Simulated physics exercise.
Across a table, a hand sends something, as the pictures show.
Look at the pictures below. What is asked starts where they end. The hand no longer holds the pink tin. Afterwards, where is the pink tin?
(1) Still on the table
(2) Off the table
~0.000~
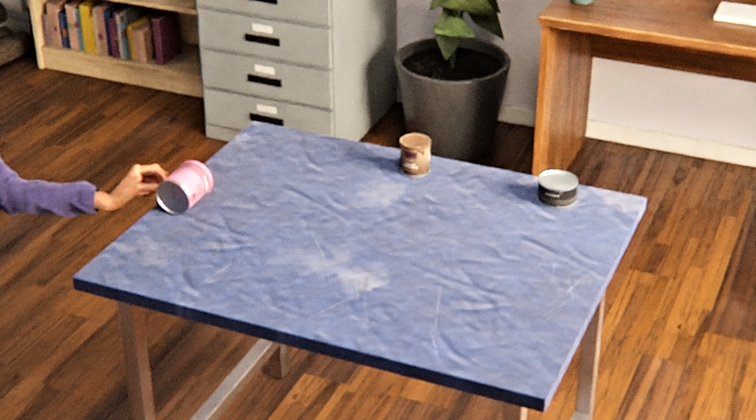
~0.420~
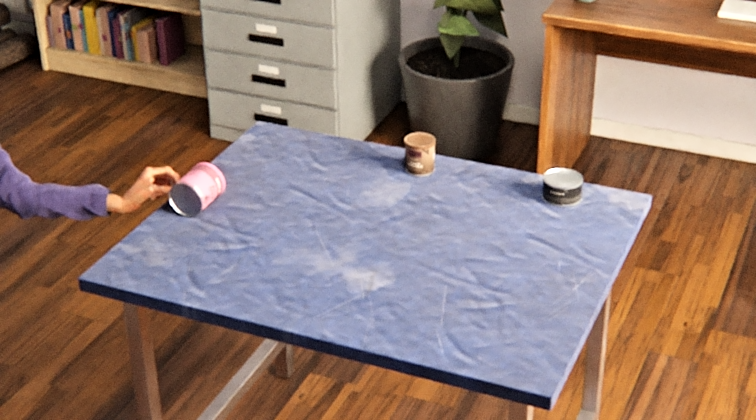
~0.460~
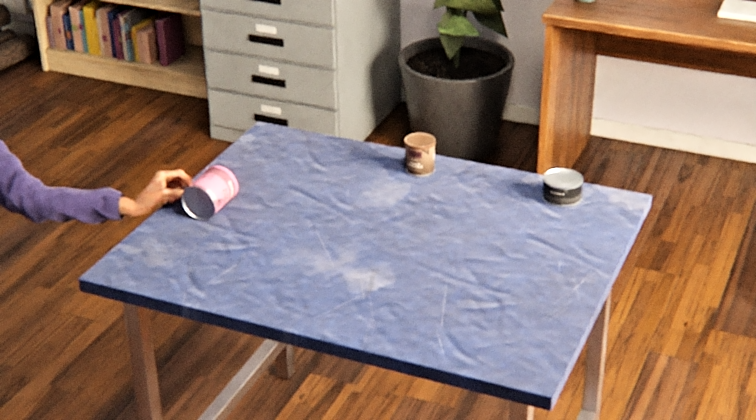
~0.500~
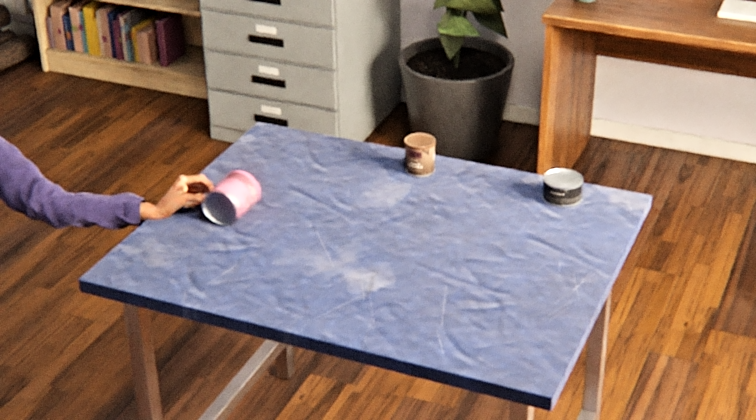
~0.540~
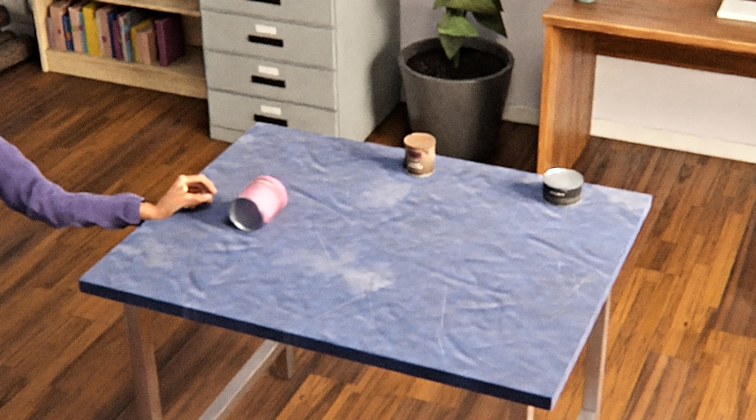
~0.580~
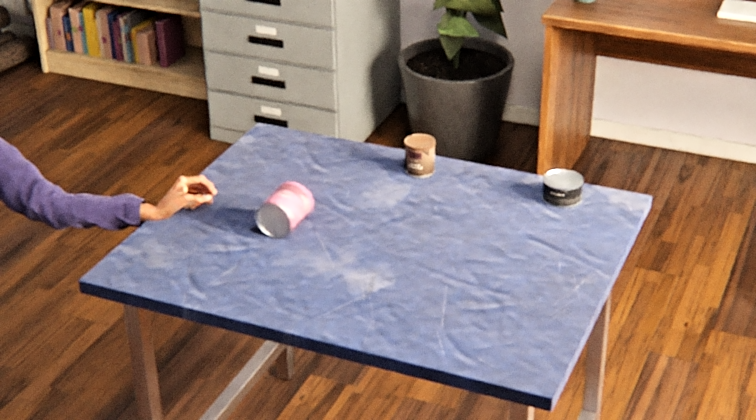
The answer is 2.
By 0.88 s, pink tin moved well along near (494, 254).
By 1.28 s, pink tin now off the table.
By 1.68 s, things are still on the move.
When it is over (1.9 s), off the table, pink tin.
